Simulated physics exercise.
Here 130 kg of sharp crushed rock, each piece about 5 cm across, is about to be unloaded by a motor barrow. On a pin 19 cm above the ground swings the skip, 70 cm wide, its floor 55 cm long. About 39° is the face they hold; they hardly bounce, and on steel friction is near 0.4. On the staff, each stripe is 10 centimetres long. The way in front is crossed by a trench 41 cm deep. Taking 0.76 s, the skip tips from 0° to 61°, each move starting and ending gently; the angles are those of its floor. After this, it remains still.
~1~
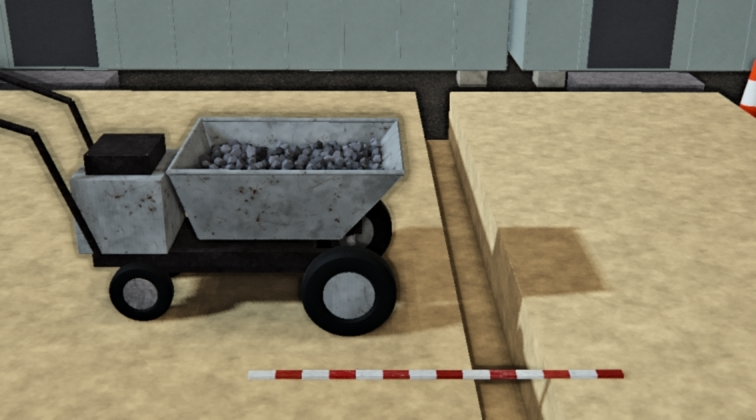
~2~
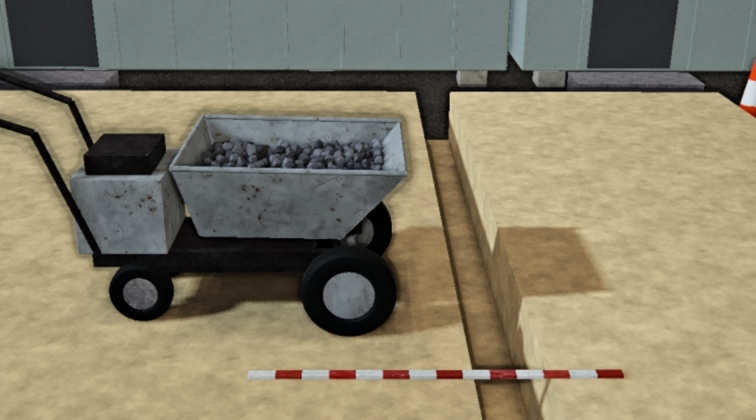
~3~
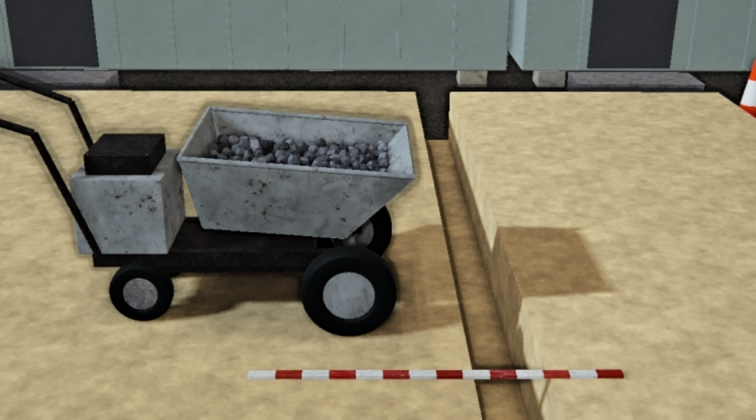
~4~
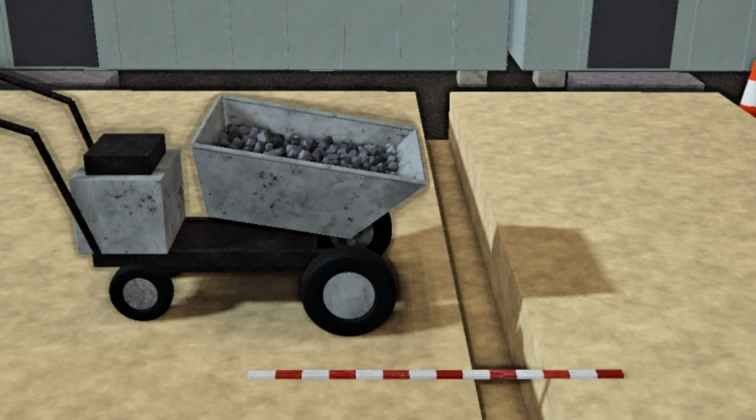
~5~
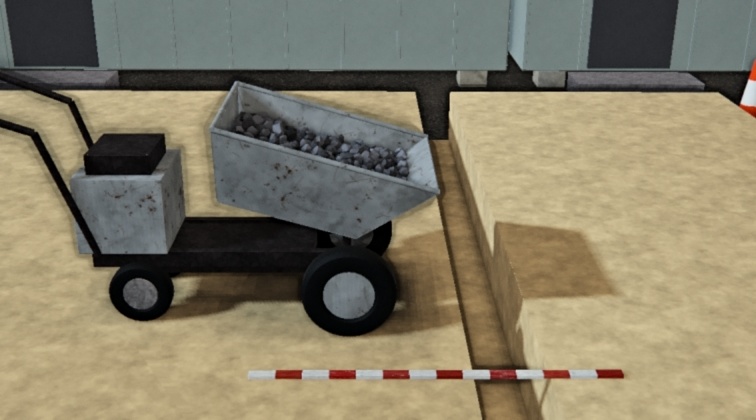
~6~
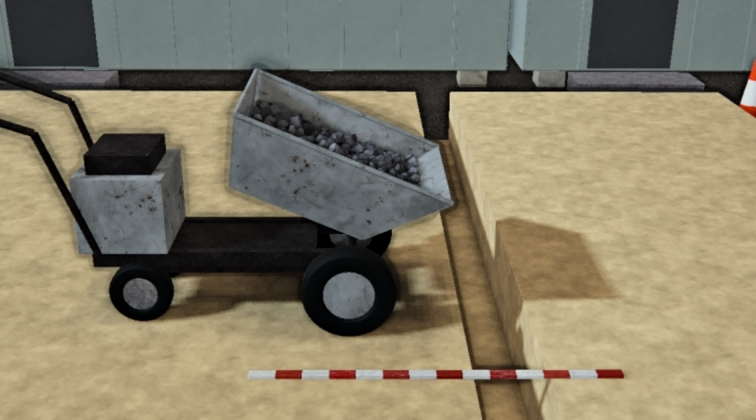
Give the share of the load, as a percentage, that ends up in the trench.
31 %.
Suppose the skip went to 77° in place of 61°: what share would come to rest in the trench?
Roughly 70 percent.
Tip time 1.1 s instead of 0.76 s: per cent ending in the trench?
35 %.
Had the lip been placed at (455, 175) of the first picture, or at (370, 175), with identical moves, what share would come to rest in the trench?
The first start gives about 10 per cent, the second about 45.
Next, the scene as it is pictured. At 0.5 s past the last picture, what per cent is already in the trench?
Something like 0 in a hundred.
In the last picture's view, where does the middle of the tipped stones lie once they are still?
Resting centre: About (508, 361).
Then, 0.2 s after the last picture the floor is at 51°, 100 % in the skip; the foremost stones are at (455, 226).
Then, 0.5 s after the last picture the floor is at 61°, 98 % in the skip, 2 % in the trench; the foremost stones are at (513, 281).
Then, 0.9 s after the last picture the floor is at 61°, 70 % in the skip, 15 % in the trench, 15 % past the trench; the foremost stones are at (597, 282).
Then, 2.8 s after the last picture the floor is at 61°, 52 % in the skip, 31 % in the trench, 17 % past the trench; the foremost stones are at (650, 276).
